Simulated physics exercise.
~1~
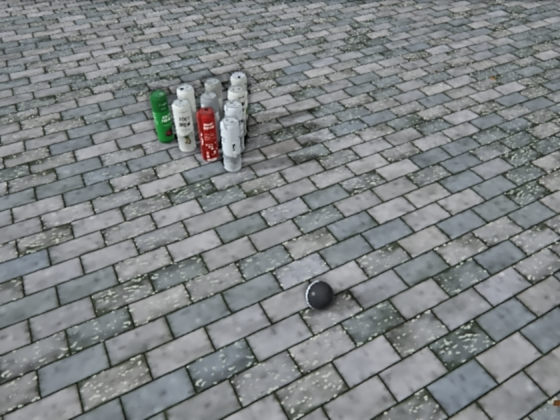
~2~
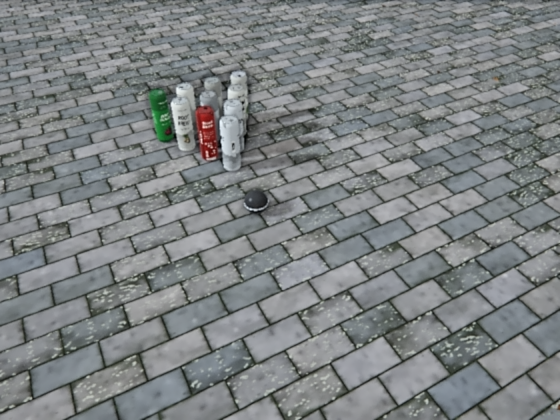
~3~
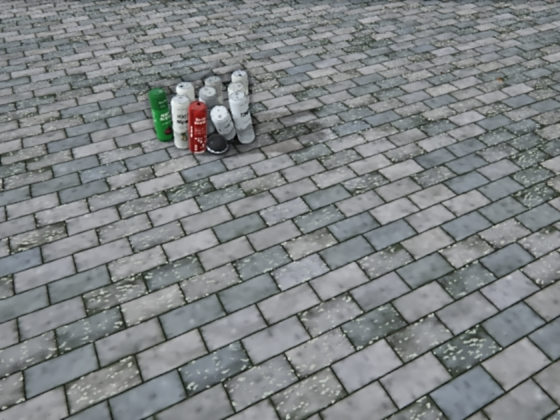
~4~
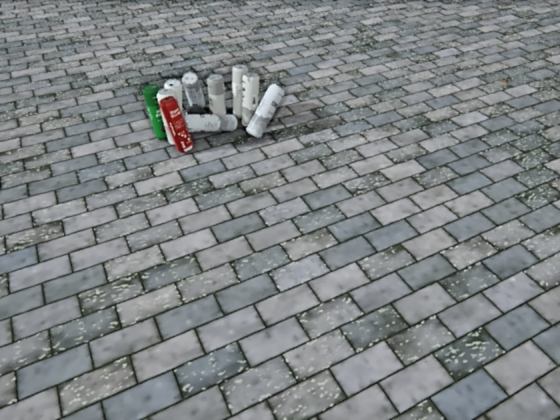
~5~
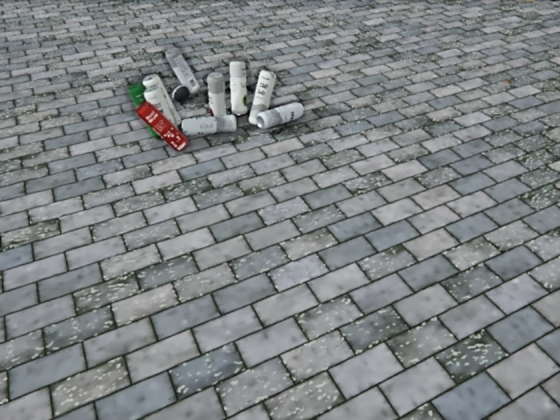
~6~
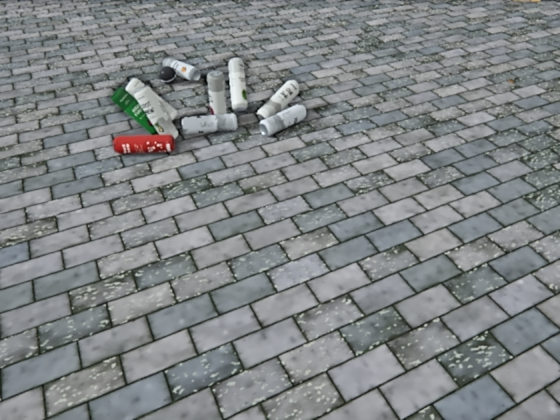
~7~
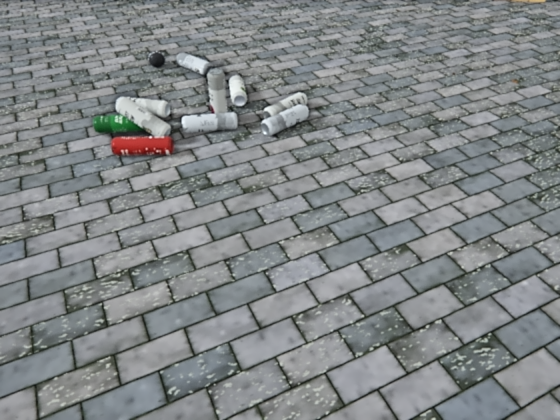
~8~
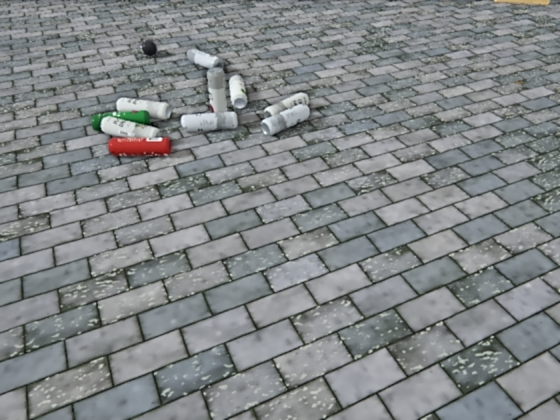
A dark ball rolled away across the grey paving into a tight cluster of mostly white tubes, toppling nearly all of them, including the red and green ones, then came out beyond the scattered tubes and kept rolling toward the upper left.
